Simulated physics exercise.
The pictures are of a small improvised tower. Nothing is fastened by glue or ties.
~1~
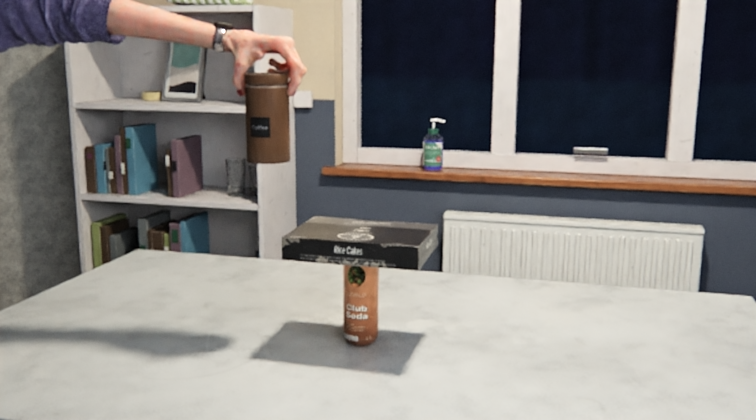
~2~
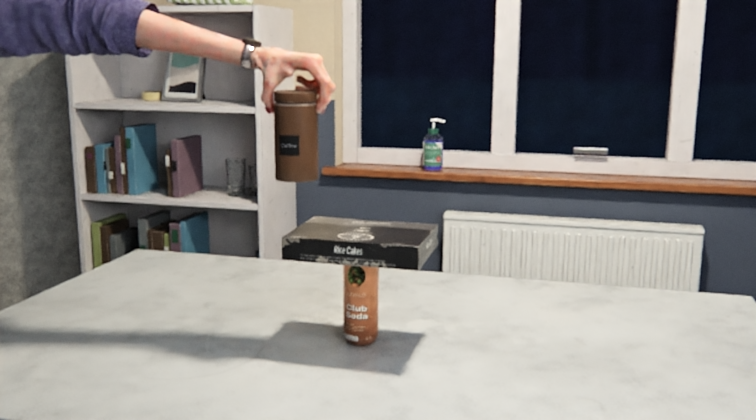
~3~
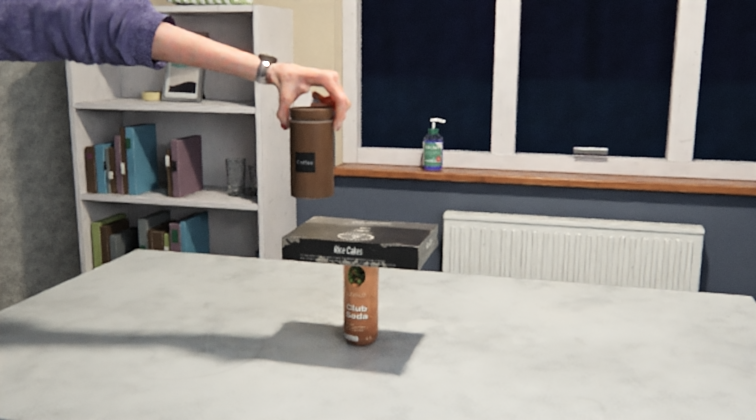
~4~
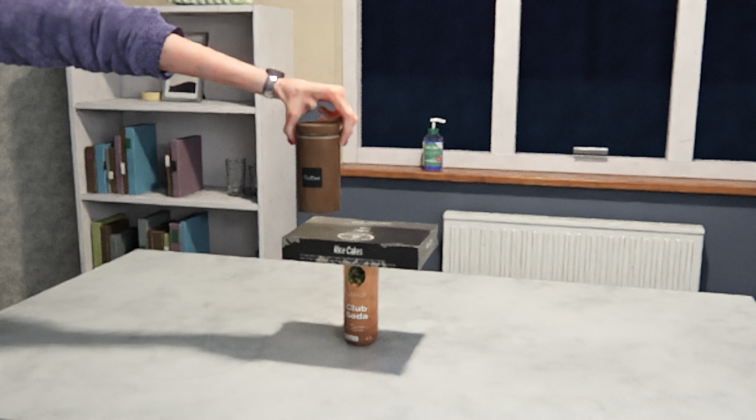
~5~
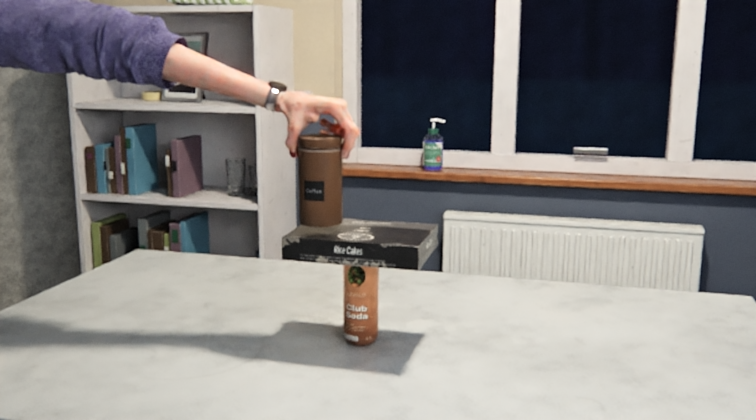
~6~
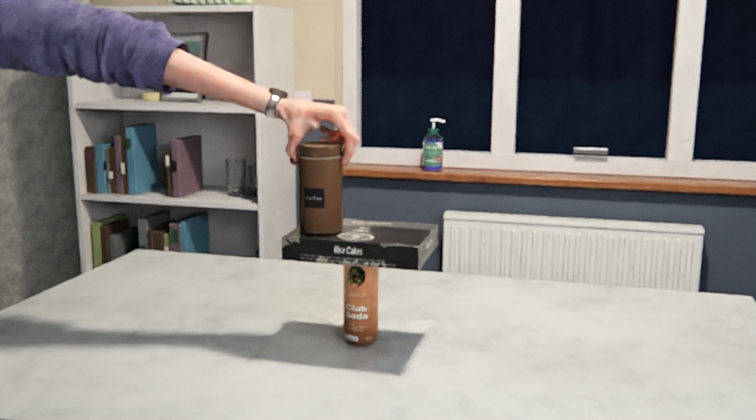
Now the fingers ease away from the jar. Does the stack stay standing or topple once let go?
It topples.
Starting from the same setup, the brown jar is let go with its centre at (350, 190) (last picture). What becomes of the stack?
Stands.
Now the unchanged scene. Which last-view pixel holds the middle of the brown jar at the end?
Around (234, 325).
Then, 0.60 s after the last picture, brown jar now fallen; black packet tipped 73° from how it was.
Then, 0.70 s after the last picture, black packet now fallen.
By the end, fallen, brown jar and black packet; orange can in place. Seen from the same camera at the end, brown jar near (234, 325). The stack loses its balance.
